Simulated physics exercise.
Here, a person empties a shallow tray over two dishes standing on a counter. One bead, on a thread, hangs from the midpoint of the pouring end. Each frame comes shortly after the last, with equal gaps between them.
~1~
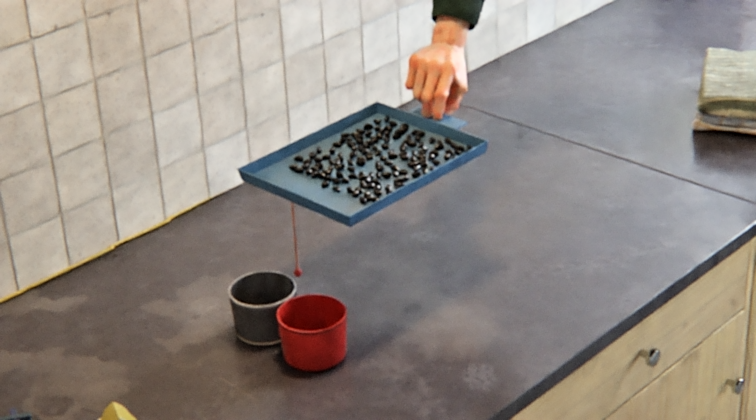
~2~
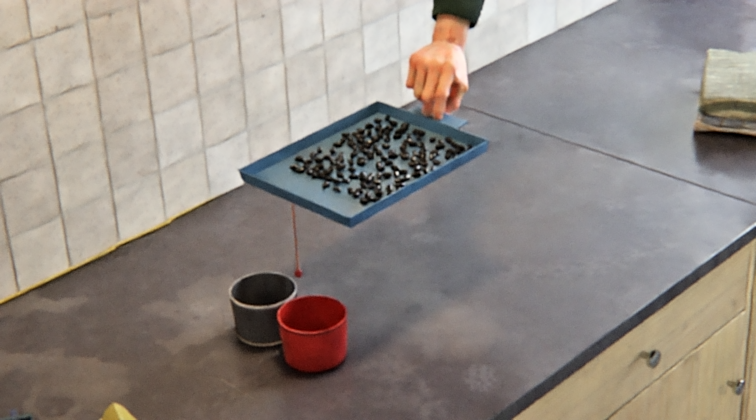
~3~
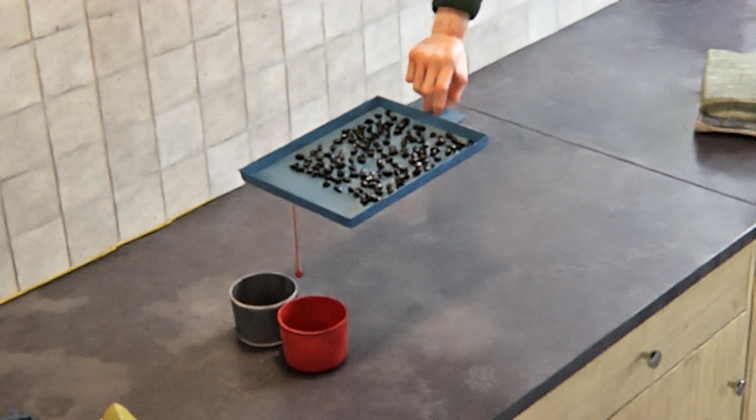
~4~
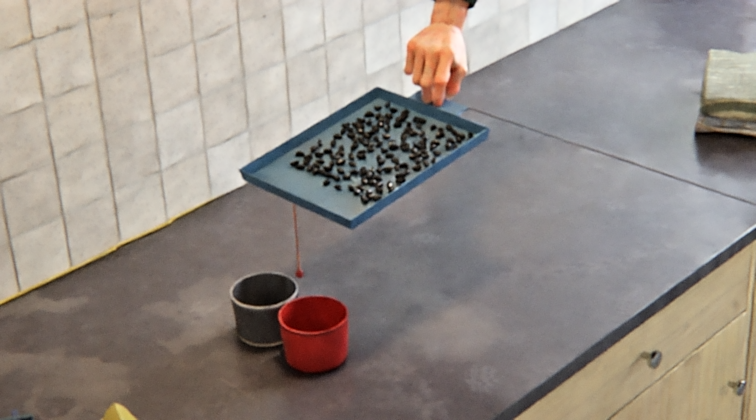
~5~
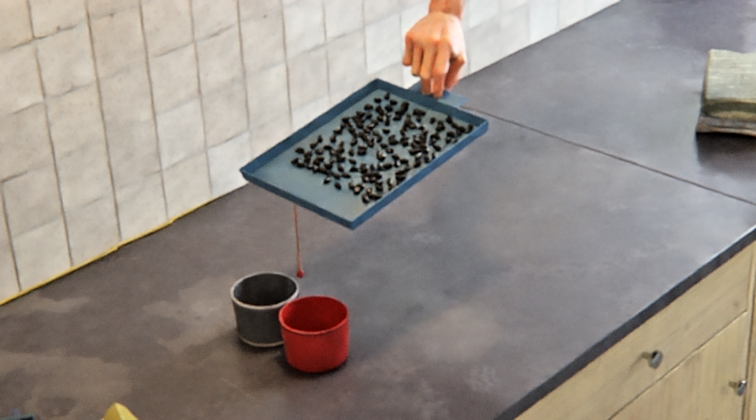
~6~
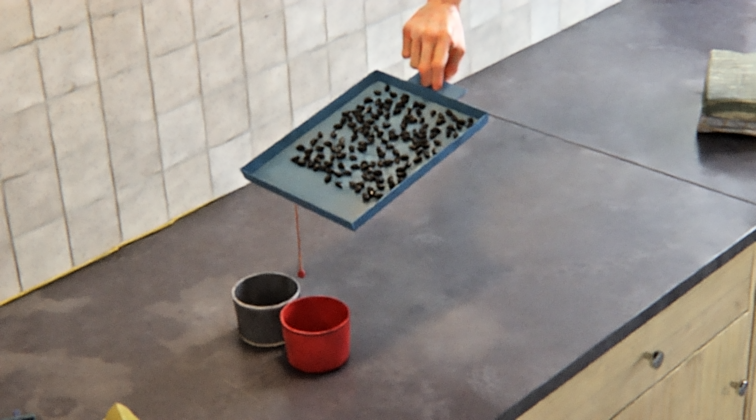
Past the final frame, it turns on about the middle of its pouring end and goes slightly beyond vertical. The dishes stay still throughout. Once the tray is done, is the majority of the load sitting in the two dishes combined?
Yes, the majority is there.
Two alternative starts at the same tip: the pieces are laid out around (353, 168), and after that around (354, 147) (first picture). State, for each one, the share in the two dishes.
It would be roughly 80 per cent for the first and roughly 80 per cent for the second.
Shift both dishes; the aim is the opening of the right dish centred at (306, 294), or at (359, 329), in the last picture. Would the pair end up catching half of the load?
First try: A minority; second try: A majority.
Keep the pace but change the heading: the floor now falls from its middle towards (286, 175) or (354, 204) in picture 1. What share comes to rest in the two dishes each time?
Somewhere close to 20 % the first time, 30 % the second.
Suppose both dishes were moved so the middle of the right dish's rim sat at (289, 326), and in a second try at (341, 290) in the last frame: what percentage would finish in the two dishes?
About 50 and 0 per cent respectively.
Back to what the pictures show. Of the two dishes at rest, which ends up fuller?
Fuller at the end: The rightward one.
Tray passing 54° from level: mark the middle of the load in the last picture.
Somewhere near pixel (326, 188).
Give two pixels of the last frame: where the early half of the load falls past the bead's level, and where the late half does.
At (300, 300) for the first part, then at (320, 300) for the others.
Soon after the last picture, tray tipped steeply; nearly all on the tray; a stray few in the air.
A little later, tray tipped right over; nearly all on the tray; a stray few in the right dish; a stray few in the left dish; a stray few outside both; a stray few in the air.
Later still, tray tipped past a quarter turn; about half in the right dish; about a quarter in the left dish; about a quarter outside both.
At rest, tray tipped past a quarter turn; about half in the right dish; about a quarter in the left dish; about a quarter outside both.
